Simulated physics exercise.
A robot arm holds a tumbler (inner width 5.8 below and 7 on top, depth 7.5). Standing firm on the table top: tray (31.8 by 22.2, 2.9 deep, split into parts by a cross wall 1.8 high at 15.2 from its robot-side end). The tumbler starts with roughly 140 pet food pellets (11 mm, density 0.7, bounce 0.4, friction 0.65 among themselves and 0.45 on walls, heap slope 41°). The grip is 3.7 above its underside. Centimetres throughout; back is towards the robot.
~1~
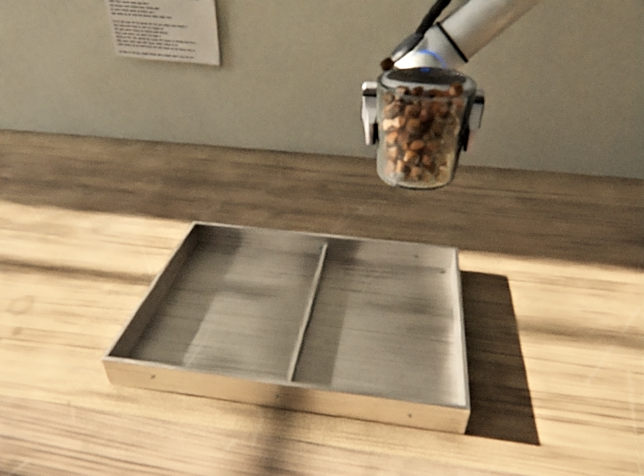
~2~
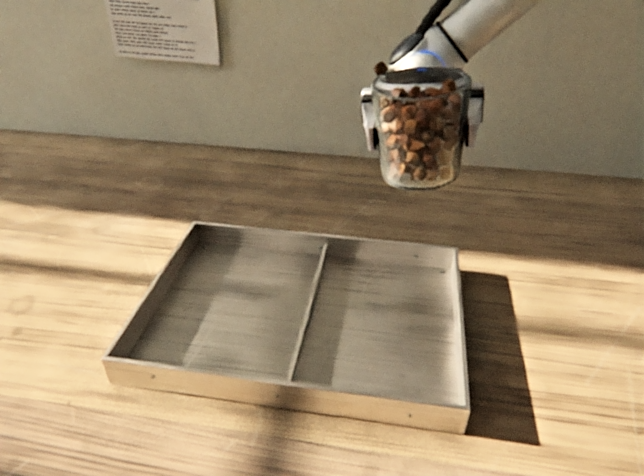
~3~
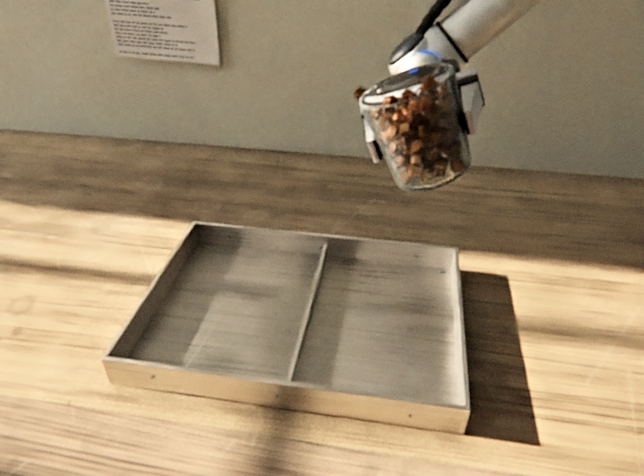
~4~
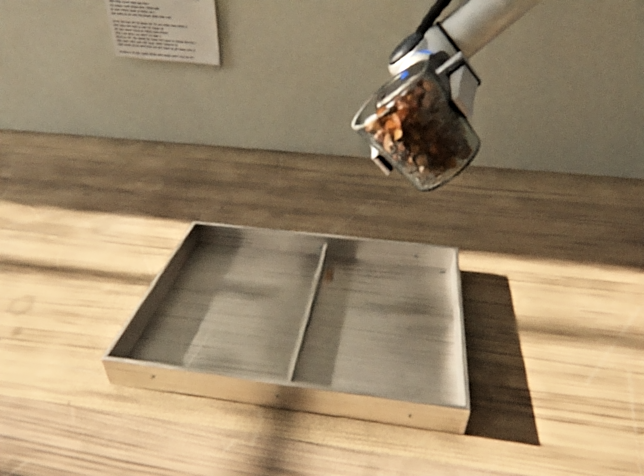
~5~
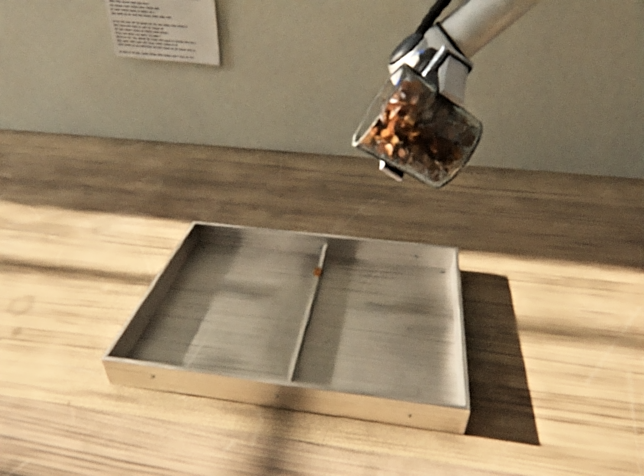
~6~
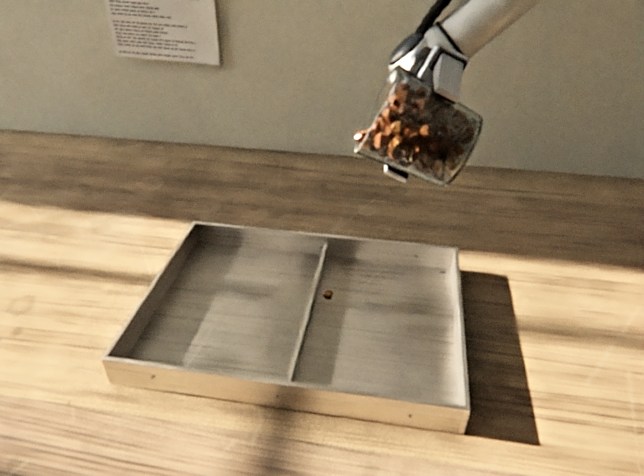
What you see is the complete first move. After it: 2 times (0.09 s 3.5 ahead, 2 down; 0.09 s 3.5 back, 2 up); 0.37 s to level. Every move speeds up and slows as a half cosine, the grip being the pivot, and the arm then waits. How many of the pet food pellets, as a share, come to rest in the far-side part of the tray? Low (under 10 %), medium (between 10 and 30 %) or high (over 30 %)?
A medium share, between 10 and 30 %, ends in the far-side part of the tray.
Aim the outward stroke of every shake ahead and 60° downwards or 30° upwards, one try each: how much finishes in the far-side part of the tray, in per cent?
About 10 and 75 per cent.
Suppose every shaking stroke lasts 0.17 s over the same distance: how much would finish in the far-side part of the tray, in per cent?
Then about 5 per cent.
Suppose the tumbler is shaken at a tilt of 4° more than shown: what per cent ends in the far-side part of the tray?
About 25 per cent.
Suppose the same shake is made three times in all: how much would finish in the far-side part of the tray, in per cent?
In that case some 30 per cent.
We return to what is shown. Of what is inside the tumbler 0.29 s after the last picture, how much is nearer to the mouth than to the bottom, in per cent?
About 55 per cent.
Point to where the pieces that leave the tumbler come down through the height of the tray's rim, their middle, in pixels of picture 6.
Near (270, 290).
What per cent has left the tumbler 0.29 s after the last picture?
About 15 per cent by then.
Then, 0.29 s later, tilted 66° forward, highest piece 23 above the table; 121 in the tumbler, 9 in the far-side part, 1 in the robot-side part, 9 in flight or on a rim.
Then, 0.58 s later, tilted 22° forward, highest piece 25 above the table; 100 in the tumbler, 28 in the far-side part, 10 in the robot-side part, 2 in flight or on a rim.
Then, 0.93 s later, level, highest piece 25 above the table; 100 in the tumbler, 29 in the far-side part, 10 in the robot-side part, 1 on the table or floor.
Then, 1.98 s later, level, highest piece 25 above the table; 100 in the tumbler, 29 in the far-side part, 10 in the robot-side part, 1 on the table or floor.
At rest, 100 in the tumbler, 29 in the far-side part, 10 in the robot-side part, 1 on the table or floor. That is 21 % in the far-side part of the tray.
